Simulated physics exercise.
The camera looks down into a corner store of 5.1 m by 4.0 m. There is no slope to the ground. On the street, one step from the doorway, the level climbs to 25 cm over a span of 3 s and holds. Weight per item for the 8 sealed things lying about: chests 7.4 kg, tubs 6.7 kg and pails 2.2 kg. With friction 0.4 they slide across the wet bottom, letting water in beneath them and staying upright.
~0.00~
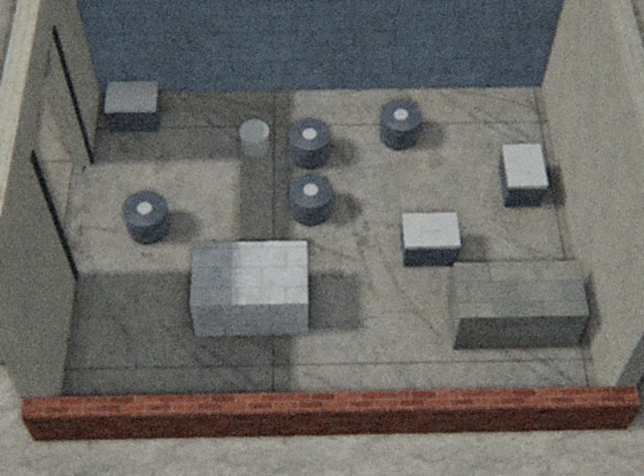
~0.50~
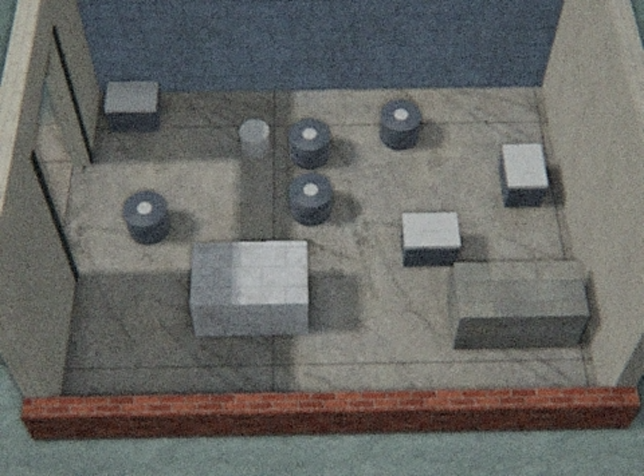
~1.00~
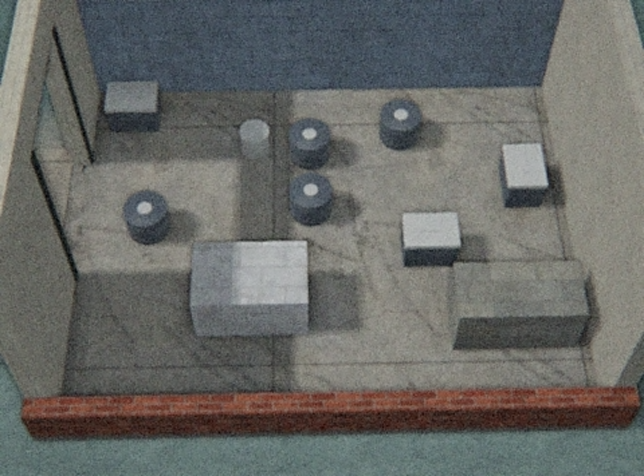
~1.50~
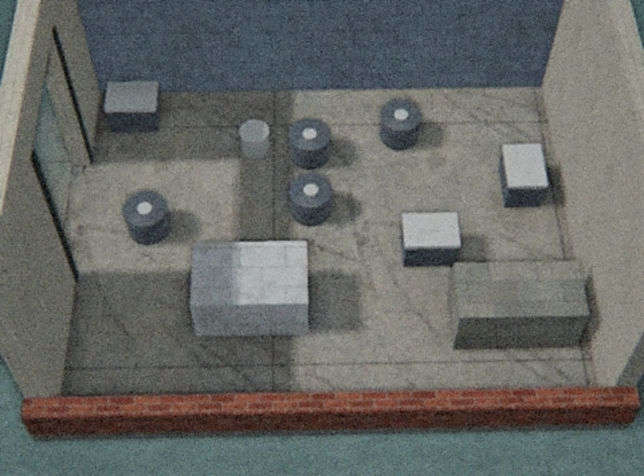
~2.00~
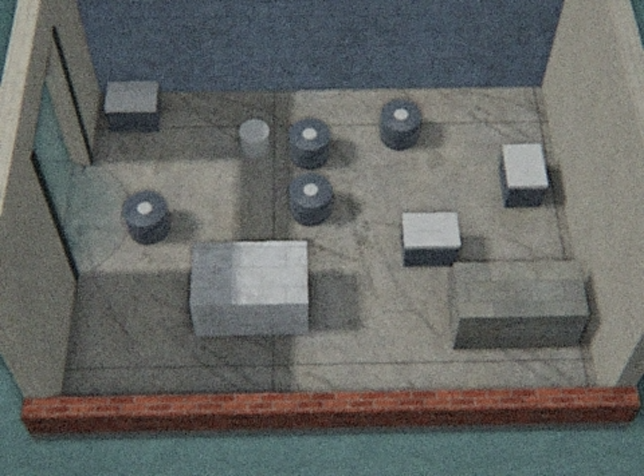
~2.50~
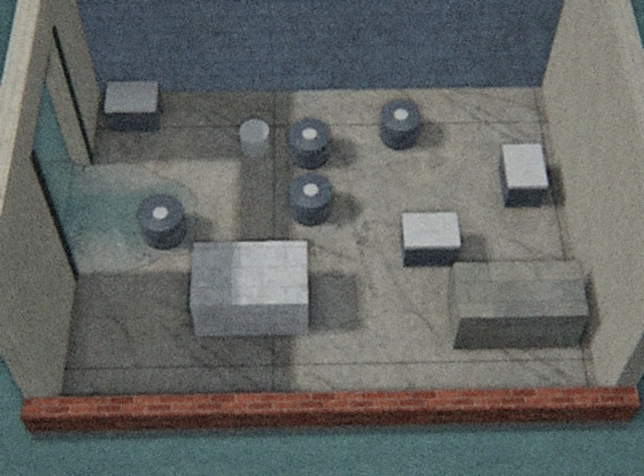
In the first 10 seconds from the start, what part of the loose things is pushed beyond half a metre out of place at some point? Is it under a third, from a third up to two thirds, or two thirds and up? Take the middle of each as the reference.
I would say two thirds and up.
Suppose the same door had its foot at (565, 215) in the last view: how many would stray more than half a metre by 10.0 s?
In that case the number is 7.
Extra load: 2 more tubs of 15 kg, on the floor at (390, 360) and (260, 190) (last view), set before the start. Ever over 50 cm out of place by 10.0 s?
The first: Not as far. The second: Farther.
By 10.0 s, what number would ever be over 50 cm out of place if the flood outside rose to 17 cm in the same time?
It would come to 6 of them.
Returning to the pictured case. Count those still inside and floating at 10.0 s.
I'd say 7 of them.
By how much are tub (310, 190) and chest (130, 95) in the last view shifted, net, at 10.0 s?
In turn: 150 cm, 0 cm.
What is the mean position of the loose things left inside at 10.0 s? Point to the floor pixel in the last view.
Centre of the remaining things: Roughly (427, 182).
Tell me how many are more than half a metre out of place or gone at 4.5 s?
The number I get is 4.
After 3.5 s 1 of 8 are over 50 cm from their spots; 0 afloat.
After 4.5 s 4 of 8 are over 50 cm from their spots; 1 afloat.
After 7.0 s 6 of 8 are over 50 cm from their spots; 7 afloat.
After 10.0 s 6 of 8 are over 50 cm from their spots, and 6 have been at some point; 7 afloat.
